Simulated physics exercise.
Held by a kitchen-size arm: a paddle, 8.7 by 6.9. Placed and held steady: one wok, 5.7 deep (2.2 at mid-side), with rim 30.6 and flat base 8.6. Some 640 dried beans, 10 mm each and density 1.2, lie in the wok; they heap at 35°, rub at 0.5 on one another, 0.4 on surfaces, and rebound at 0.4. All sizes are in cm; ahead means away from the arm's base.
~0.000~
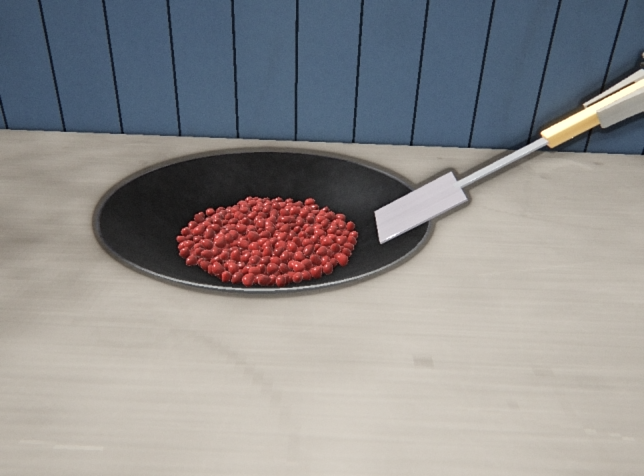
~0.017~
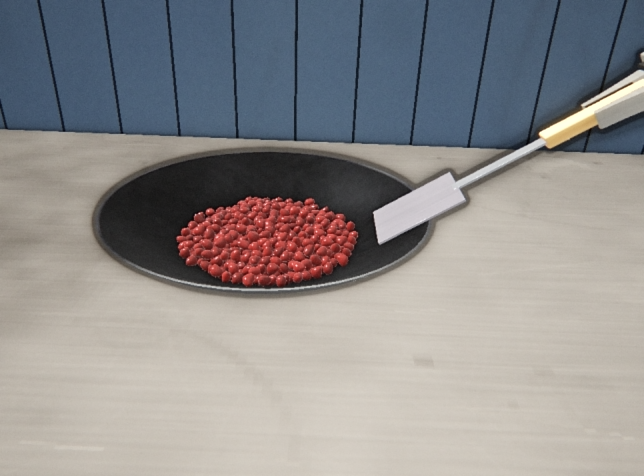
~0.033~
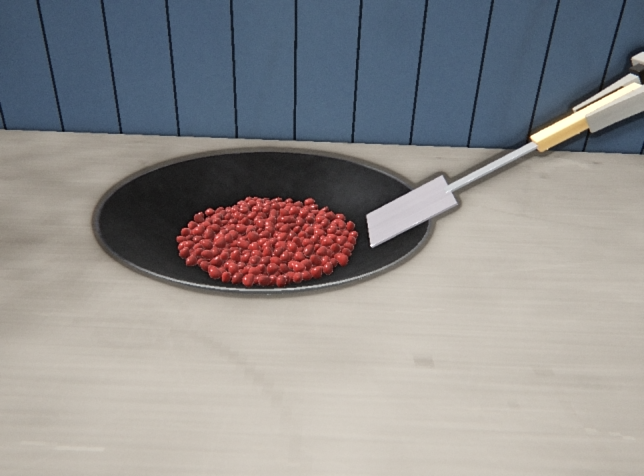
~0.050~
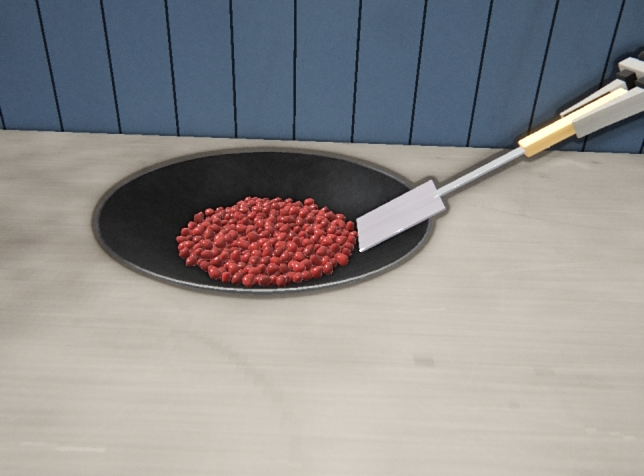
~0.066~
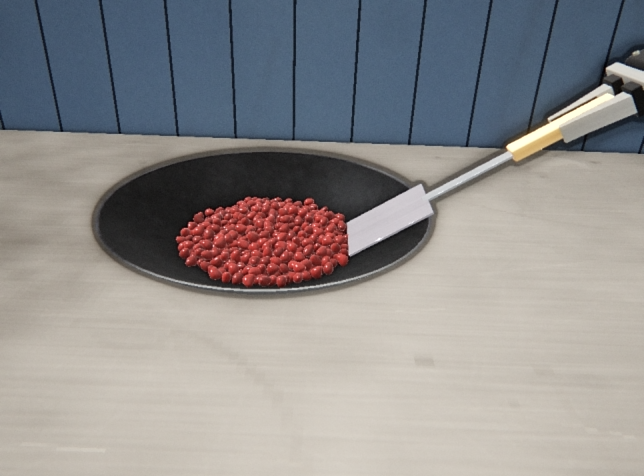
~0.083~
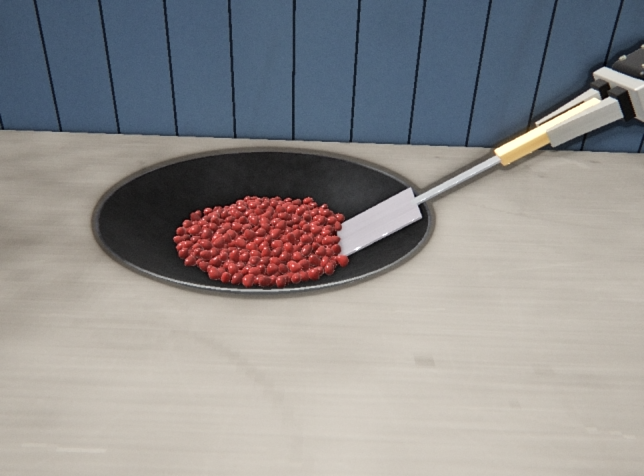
The clip shows a black wok holding a heap of small red beans on a pale surface, as a robotic arm slides a flat grey paddle slowly down and left into the heap's right edge, nudging a few beans.
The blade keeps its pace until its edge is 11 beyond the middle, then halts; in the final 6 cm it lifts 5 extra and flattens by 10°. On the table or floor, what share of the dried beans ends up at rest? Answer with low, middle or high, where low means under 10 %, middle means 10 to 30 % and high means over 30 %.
Middle.
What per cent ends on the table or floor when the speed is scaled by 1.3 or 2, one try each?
Try one about 25 %, try two about 40 %.
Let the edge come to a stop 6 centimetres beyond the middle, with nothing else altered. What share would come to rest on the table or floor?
Then around 0 per cent.
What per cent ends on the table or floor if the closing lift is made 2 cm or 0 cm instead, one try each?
Some 20 and 20 per cent.
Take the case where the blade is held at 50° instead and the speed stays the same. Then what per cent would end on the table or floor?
About 15 per cent.
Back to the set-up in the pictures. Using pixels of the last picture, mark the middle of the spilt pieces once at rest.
Near (31, 243).
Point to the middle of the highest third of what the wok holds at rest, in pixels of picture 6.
(173, 219).
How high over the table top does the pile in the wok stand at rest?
Near 6.5 centimetres high.
After 0.19 s, sloping 33°, highest piece 5 above the table; 637 in the wok.
After 0.31 s, sloping 31°, highest piece 8 above the table; 635 in the wok, 2 on the blade or in flight.
After 0.56 s, sloping 23°, highest piece 6 above the table; 527 in the wok, 79 on the table or floor, 31 on the blade or in flight.
After 1.61 s, sloping 23°, highest piece 6 above the table; 527 in the wok, 110 on the table or floor.
At rest, 527 in the wok, 110 on the table or floor. That is 17 % on the table or floor.
